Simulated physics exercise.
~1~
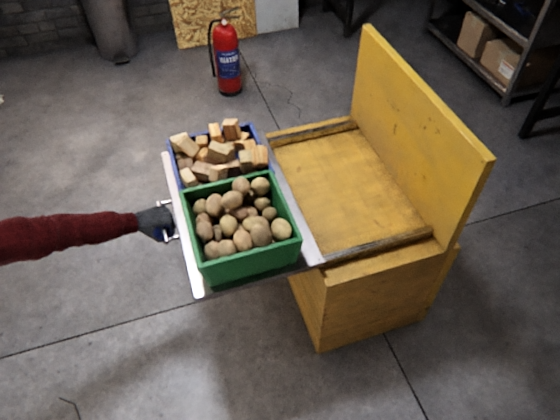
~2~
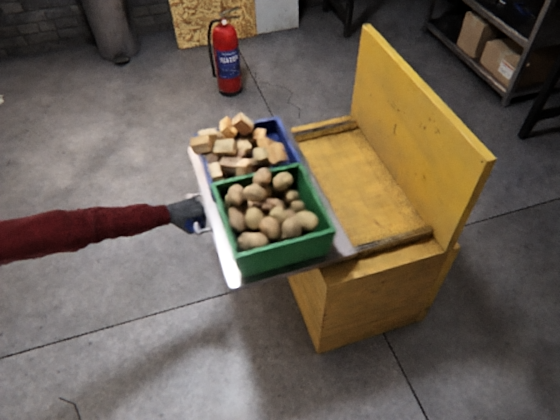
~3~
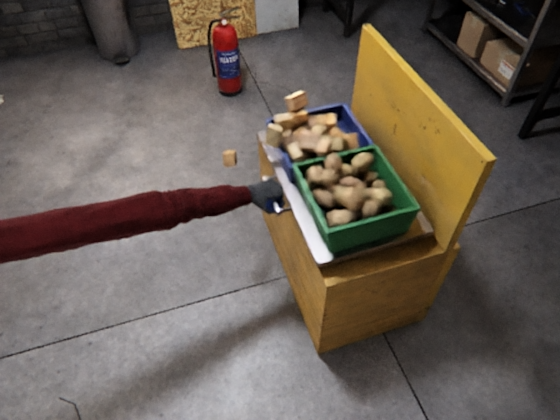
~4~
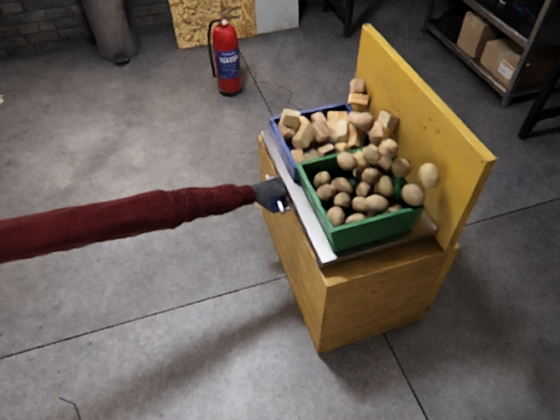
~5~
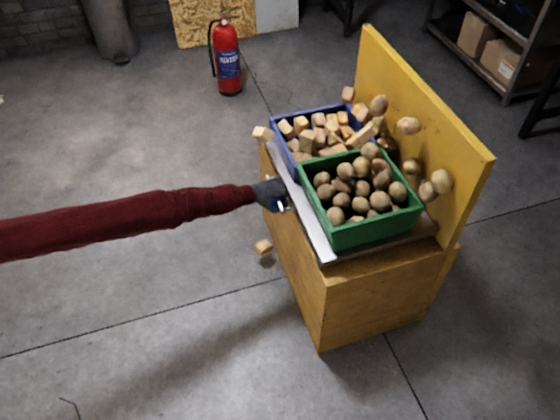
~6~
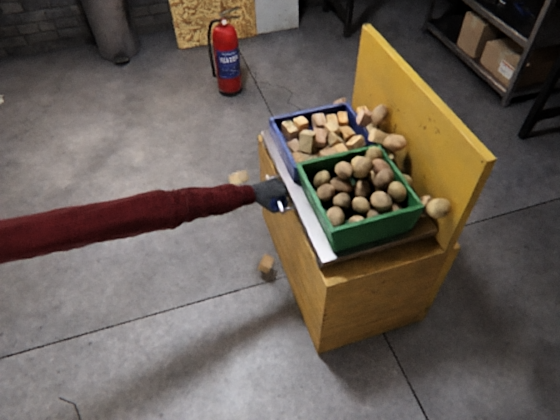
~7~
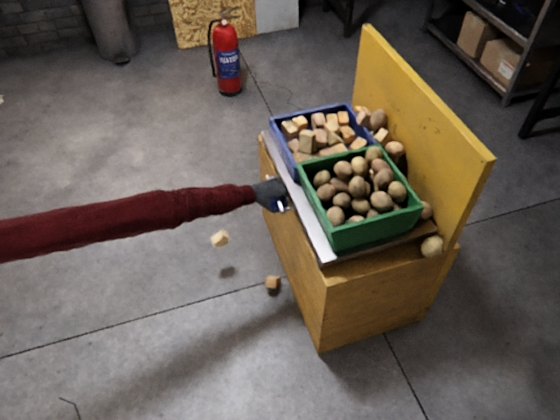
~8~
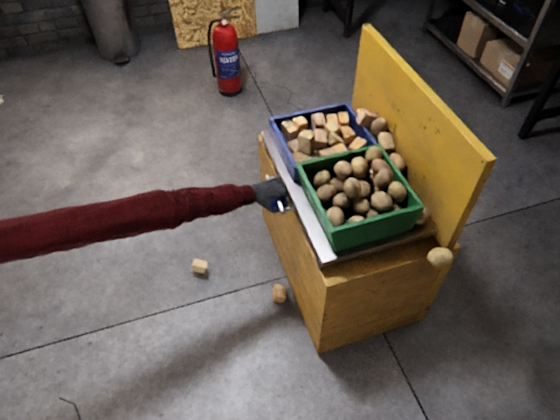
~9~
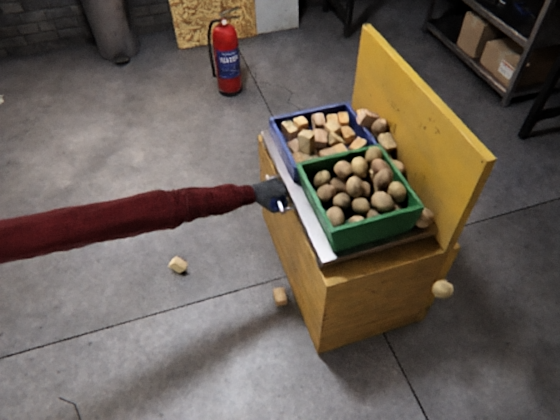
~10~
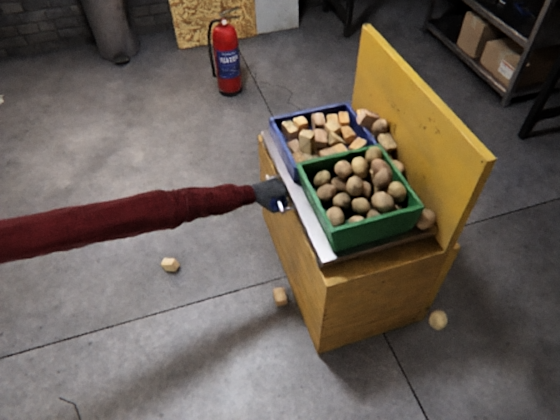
A gloved hand on a dark red sleeve reaches from the left, seen from above in a grey-floored workshop, gripping a metal shelf that sticks out from a yellow wooden unit with a tall back panel. A green crate of potatoes sits nearest, with a blue crate of timber offcuts behind it. The hand shoves the shelf right until it stops abruptly. Potatoes and offcuts fly up towards the panel, while a few blocks drop off the left side. Some pieces settle behind the crates, a potato falls off the right end, and blocks rest on the floor, both crates still well filled.
